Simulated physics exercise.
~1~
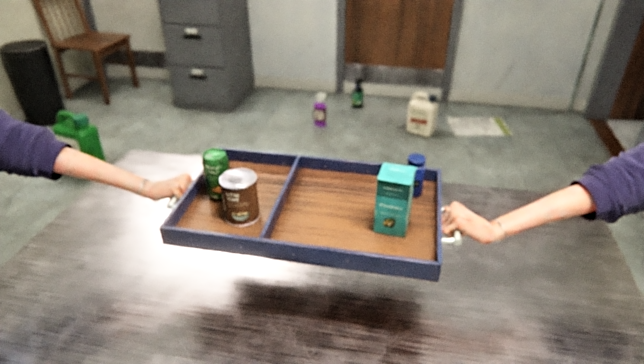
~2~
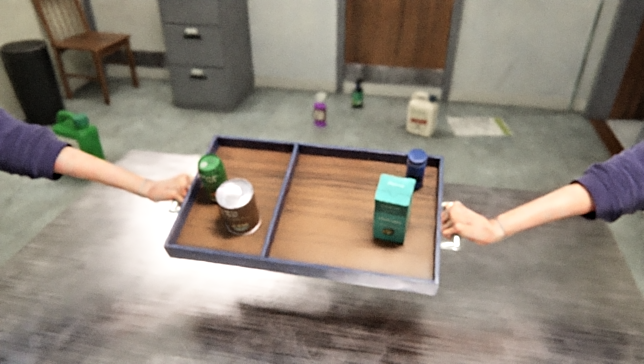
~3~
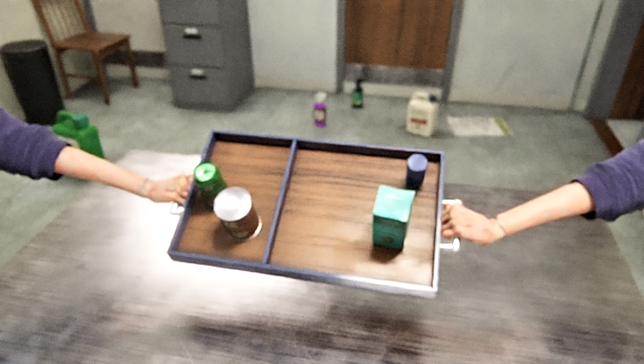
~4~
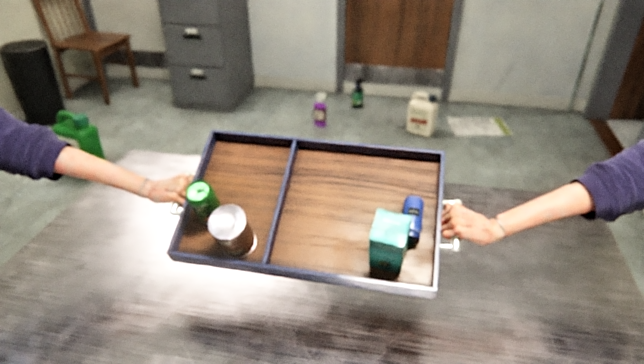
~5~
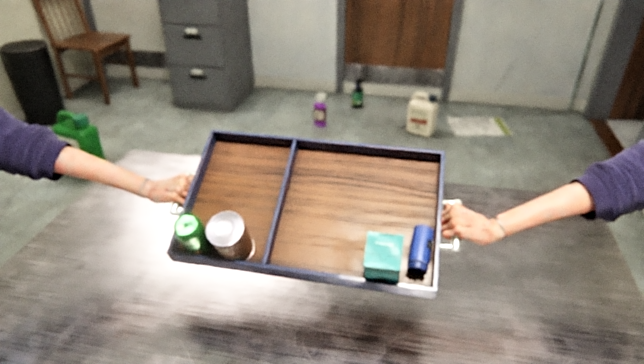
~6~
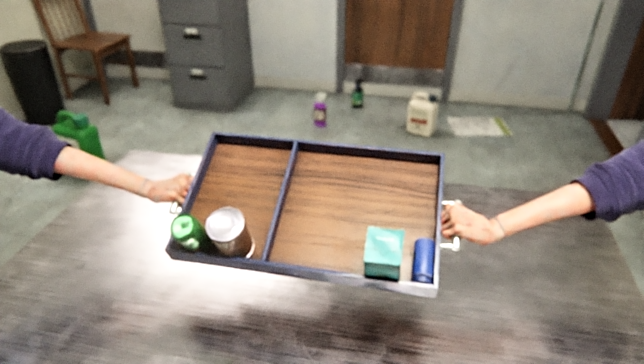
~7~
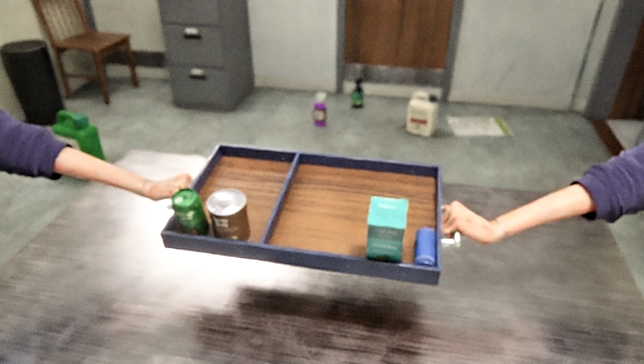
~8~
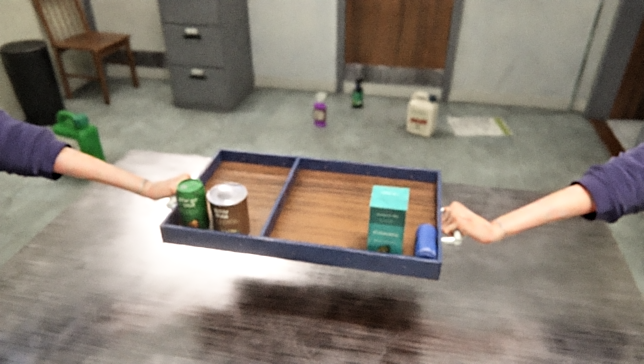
Two hands tip a tray toward the viewer and level it, leaving only the blue shaker toppled.
